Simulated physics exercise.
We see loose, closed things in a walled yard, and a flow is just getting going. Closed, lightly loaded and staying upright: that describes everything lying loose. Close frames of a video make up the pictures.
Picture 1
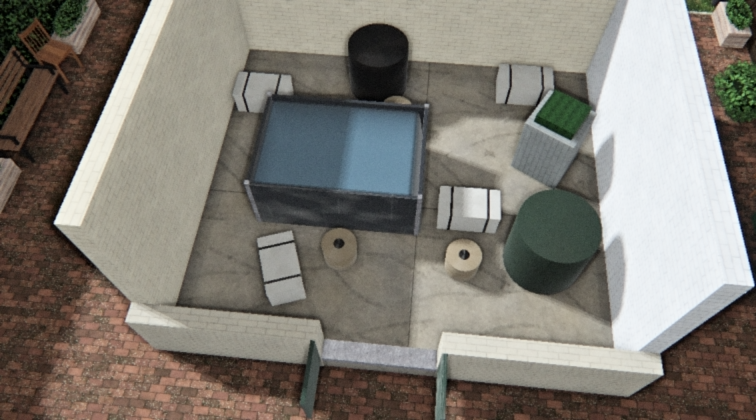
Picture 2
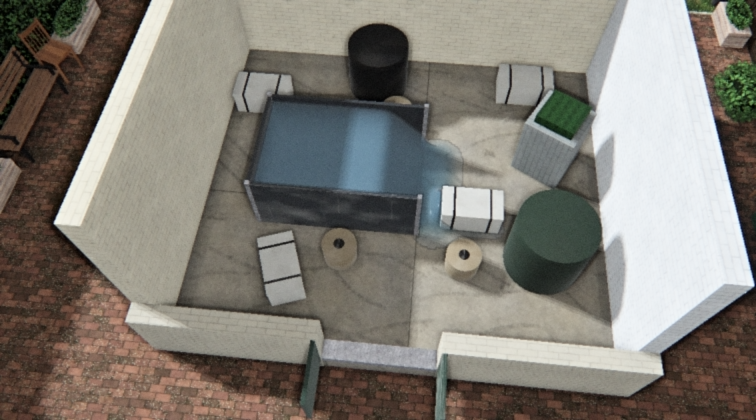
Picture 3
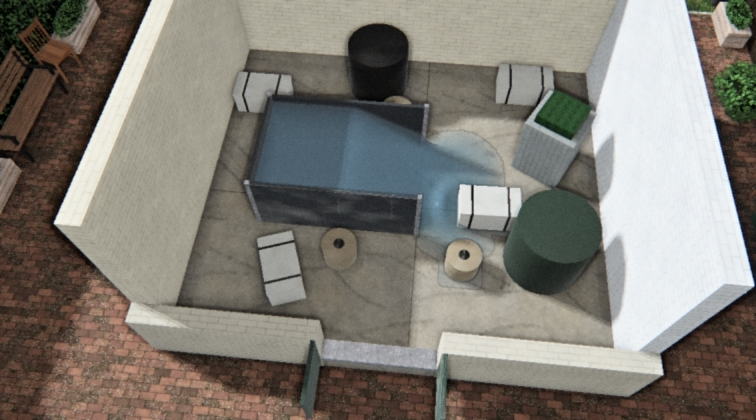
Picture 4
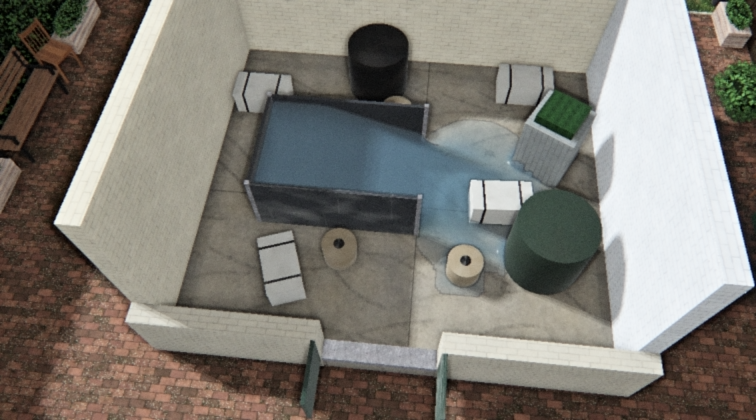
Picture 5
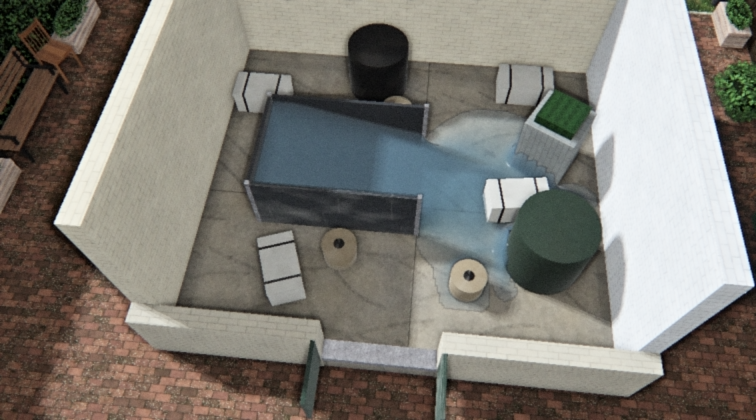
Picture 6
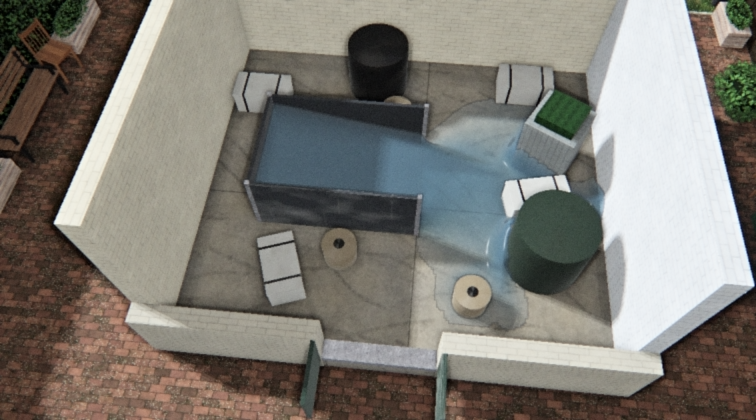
A walled yard's dark tank releases water rightward, pushing a white trunk, then a tub.
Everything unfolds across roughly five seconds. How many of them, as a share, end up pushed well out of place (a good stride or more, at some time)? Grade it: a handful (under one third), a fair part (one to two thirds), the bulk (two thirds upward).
The bulk.
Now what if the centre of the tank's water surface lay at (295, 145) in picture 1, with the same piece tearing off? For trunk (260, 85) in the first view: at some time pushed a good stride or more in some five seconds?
Short version: Travelled less.
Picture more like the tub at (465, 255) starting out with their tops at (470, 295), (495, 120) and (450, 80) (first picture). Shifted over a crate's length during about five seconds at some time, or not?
First driven off, second driven off, third driven off.
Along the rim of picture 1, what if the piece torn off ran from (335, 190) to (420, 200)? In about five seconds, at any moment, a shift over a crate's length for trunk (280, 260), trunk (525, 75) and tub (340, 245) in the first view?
Here is how they go, in order: Dislodged that far, fails to go that far, and dislodged that far.
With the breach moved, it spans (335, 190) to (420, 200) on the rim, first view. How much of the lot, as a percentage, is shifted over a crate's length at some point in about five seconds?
I'd put it at about 30 percent.
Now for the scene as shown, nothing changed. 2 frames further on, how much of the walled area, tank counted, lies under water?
I'd put it at around 40 in a hundred.
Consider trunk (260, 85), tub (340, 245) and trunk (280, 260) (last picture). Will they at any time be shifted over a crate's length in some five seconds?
Item one stayed under the mark, item two went the distance, item three went the distance.
A moment on, 2 of 7 are well off their spots; 1 afloat.
Next, 2 of 7 are well off their spots; 1 afloat.
Later, 3 of 7 are well off their spots; 2 afloat.
In the end, 6 of 7 are well off their spots, and 6 have been at some point; 6 afloat.
